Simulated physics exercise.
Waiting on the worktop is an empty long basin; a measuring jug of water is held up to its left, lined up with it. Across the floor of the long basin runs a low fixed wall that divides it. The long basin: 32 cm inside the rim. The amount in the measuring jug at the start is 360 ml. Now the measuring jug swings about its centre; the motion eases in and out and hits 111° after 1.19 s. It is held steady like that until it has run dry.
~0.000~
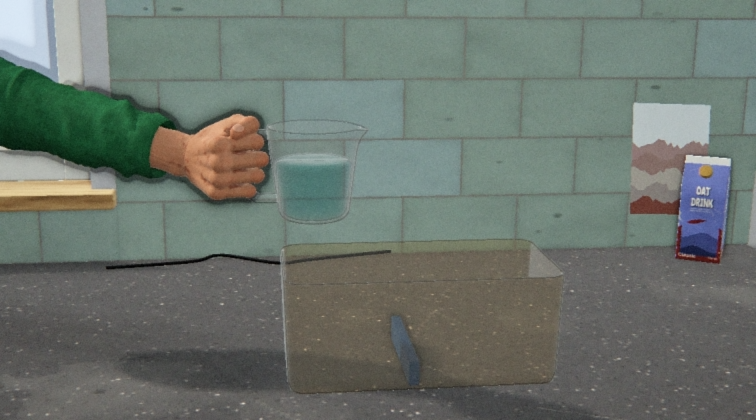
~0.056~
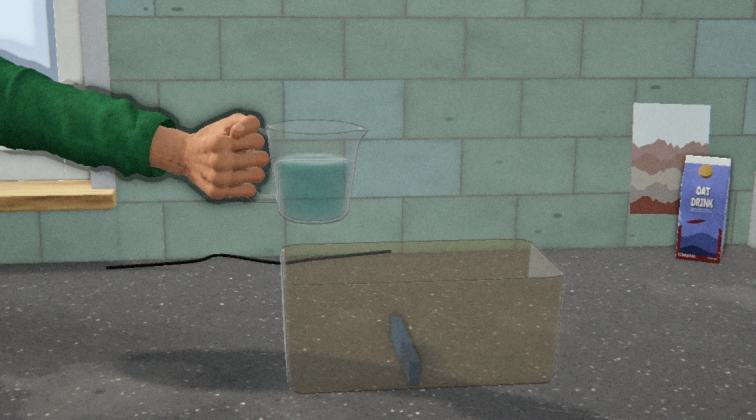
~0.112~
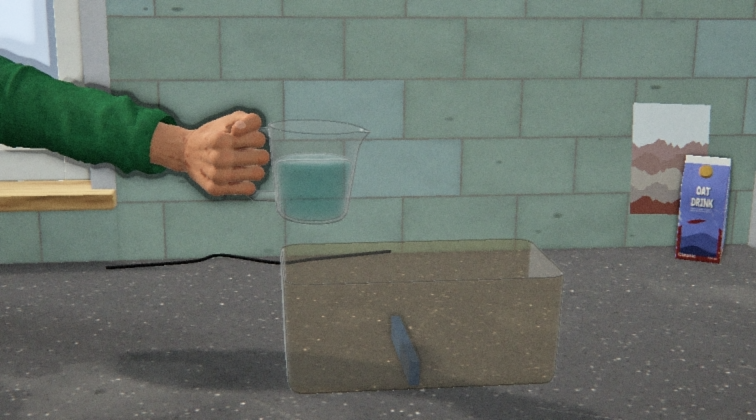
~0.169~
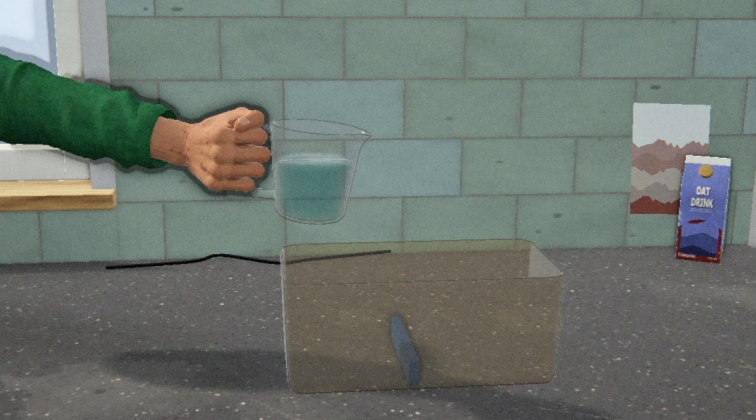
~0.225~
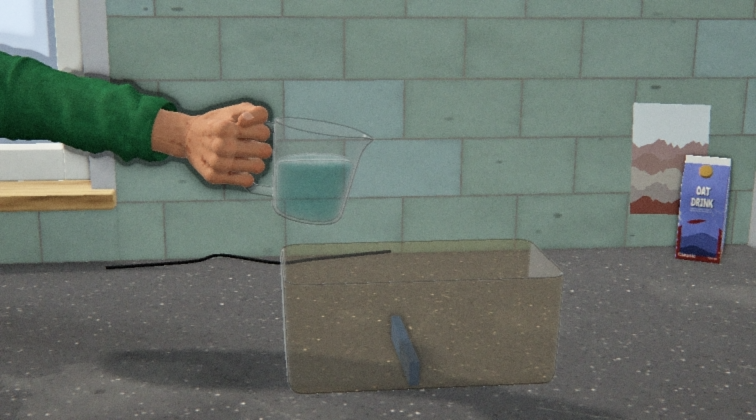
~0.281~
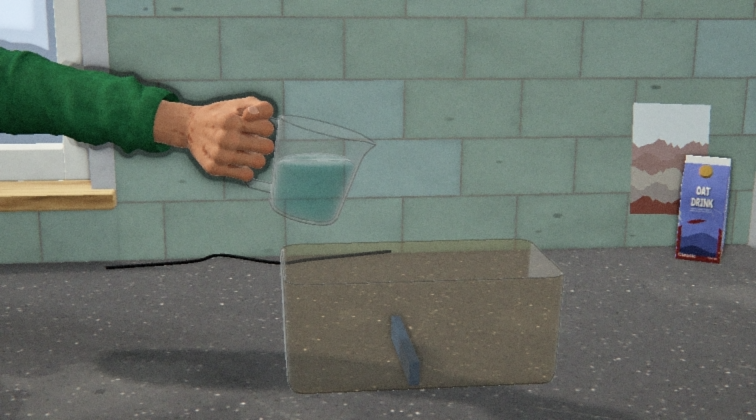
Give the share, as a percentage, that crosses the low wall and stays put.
Around 69 %.
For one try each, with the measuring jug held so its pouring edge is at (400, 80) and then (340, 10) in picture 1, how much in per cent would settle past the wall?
Some 90 and 65 per cent, in that order.
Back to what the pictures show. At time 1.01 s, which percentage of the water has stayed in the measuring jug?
Close to 16 in a hundred.
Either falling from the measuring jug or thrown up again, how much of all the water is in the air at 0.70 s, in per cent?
My guess is roughly 14 %.
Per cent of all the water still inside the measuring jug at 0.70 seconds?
Roughly 84 percent.
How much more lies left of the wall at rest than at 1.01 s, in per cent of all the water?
16 %.
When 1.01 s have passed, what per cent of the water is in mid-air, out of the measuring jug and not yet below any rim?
About 12 % of the total.
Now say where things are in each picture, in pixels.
In the first picture, it leans 0°; its right rim is at (369, 128); the water meets the walls at (274, 160) and (353, 159); the long basin's rim runs from (283, 265) to (547, 258); the wall's top is at (405, 339).
In the second picture, it leans 1°; its right rim is at (369, 128); the water meets the walls at (274, 160) and (353, 159).
In the third picture, it leans 2°; its right rim is at (371, 130); the water meets the walls at (274, 160) and (353, 159).
In the fourth picture, it leans 5°; its right rim is at (373, 133); the water meets the walls at (276, 160) and (353, 160).
In the fifth picture, it leans 10°; its right rim is at (375, 137); the water meets the walls at (277, 161) and (355, 160).
In the sixth picture, it leans 15°; its right rim is at (378, 143); the water meets the walls at (277, 161) and (356, 160).
Then, 0.70 s in, the tilt is 71° and 84 per cent is still to pour, 1 is left of the wall and 2 right of it.
Then, 1.01 s in, the tilt is 105° and 16 per cent is still to pour, 15 is left of the wall and 58 right of it.
Then, 1.34 s in, the tilt is 111° and 0 per cent is still to pour, 31 is left of the wall and 68 right of it.
Then, 1.69 s in, the tilt is 111° and 0 per cent is still to pour, 30 is left of the wall and 69 right of it.
Finally, 30 per cent lies left of the wall, 69 right of it and 1 outside.
